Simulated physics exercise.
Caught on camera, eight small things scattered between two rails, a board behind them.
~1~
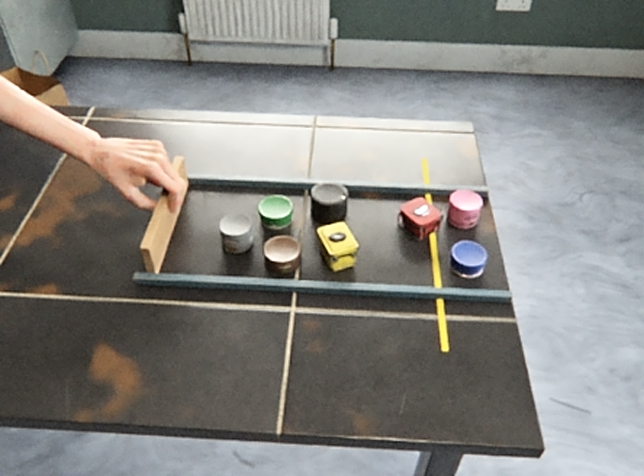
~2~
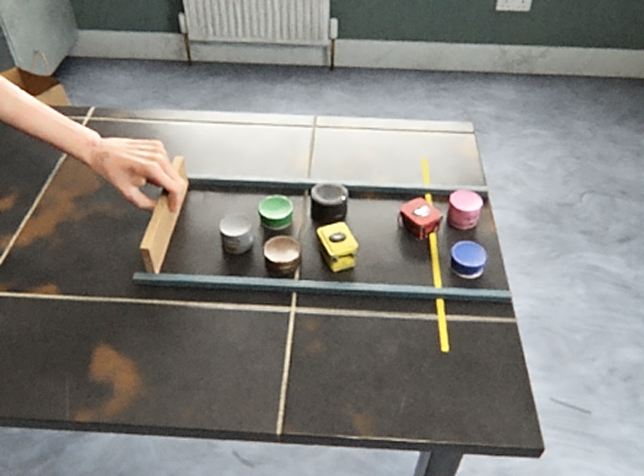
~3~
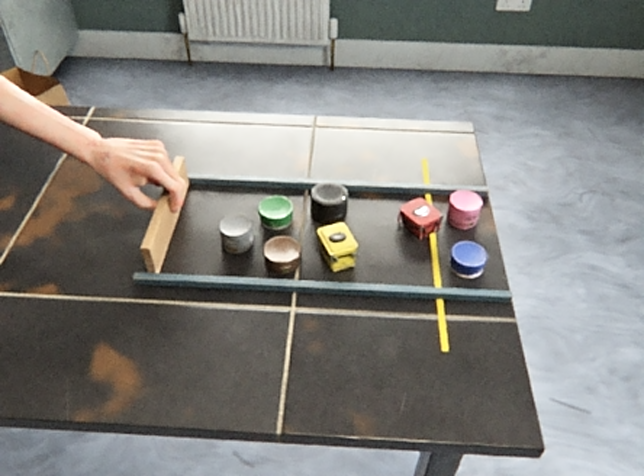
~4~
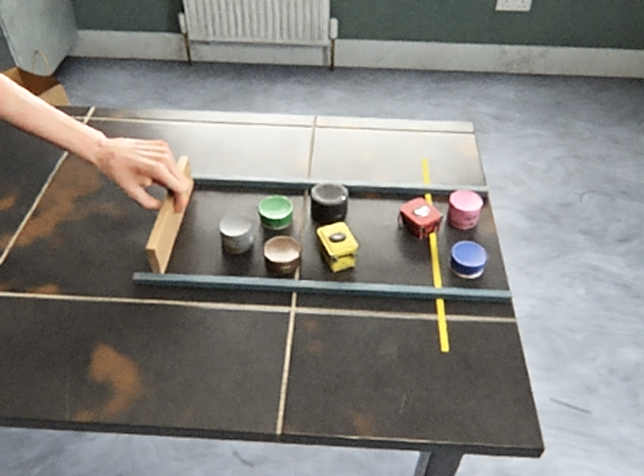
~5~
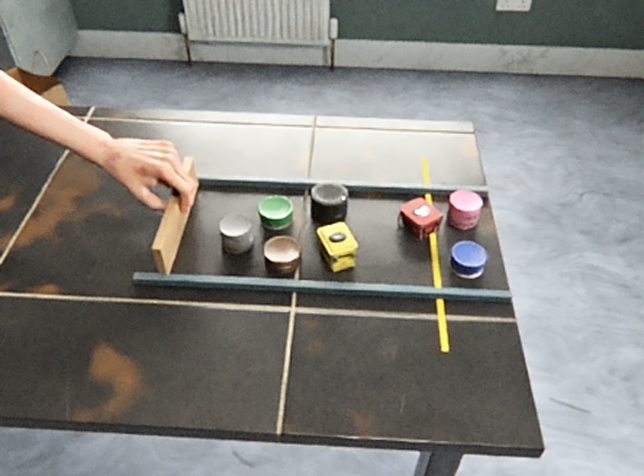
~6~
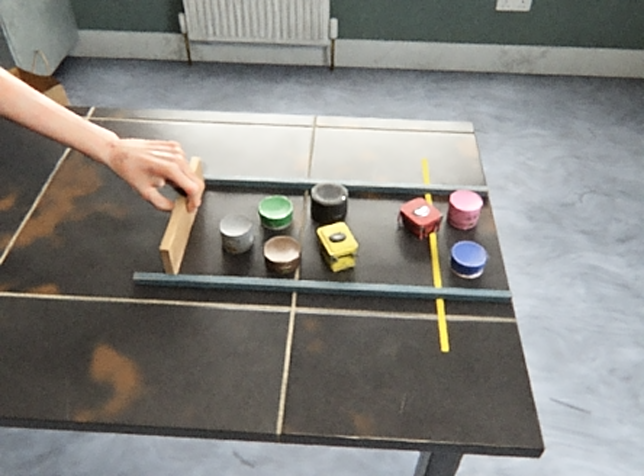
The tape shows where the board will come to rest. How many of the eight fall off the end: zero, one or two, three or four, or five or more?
The number that fall off is one or two.
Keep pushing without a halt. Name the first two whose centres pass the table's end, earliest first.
Earliest first: The blue tin, the pink tub.
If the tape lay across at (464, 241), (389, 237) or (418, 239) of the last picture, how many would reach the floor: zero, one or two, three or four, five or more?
Taking them in turn, 3 or 4; none at all; not one.
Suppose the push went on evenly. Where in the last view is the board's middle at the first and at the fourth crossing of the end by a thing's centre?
Its middle is around (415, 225) and later (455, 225).
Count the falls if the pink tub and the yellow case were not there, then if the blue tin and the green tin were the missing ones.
0 in the first case, 0 in the second.
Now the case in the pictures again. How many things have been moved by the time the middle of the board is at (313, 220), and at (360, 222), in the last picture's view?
At the one place 5, at the other 5.
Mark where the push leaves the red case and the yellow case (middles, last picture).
About (479, 216), and the other about (487, 262).
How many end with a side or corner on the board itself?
The number is 4.
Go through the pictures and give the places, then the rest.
The first frame shows pink tub (464, 210); blue tin (468, 259); red case (419, 219); board (167, 213); tape (433, 239).
The second frame shows blue tin (468, 260); black lid (329, 203).
The third frame shows red case (419, 219); grey tub (237, 234).
The fourth frame shows pink tub (464, 210); green tin (276, 212).
The fifth frame shows blue tin (468, 260); board (177, 213).
The sixth frame shows pink tub (464, 210); blue tin (468, 260); red case (419, 219); board (184, 214); tape (433, 239).
A little later, none off yet; pink tub at rest near (464, 210); blue tin at rest near (468, 260); red case at rest near (419, 219).
When it is over, the number that fall off is one or two; down, blue tin and pink tub.
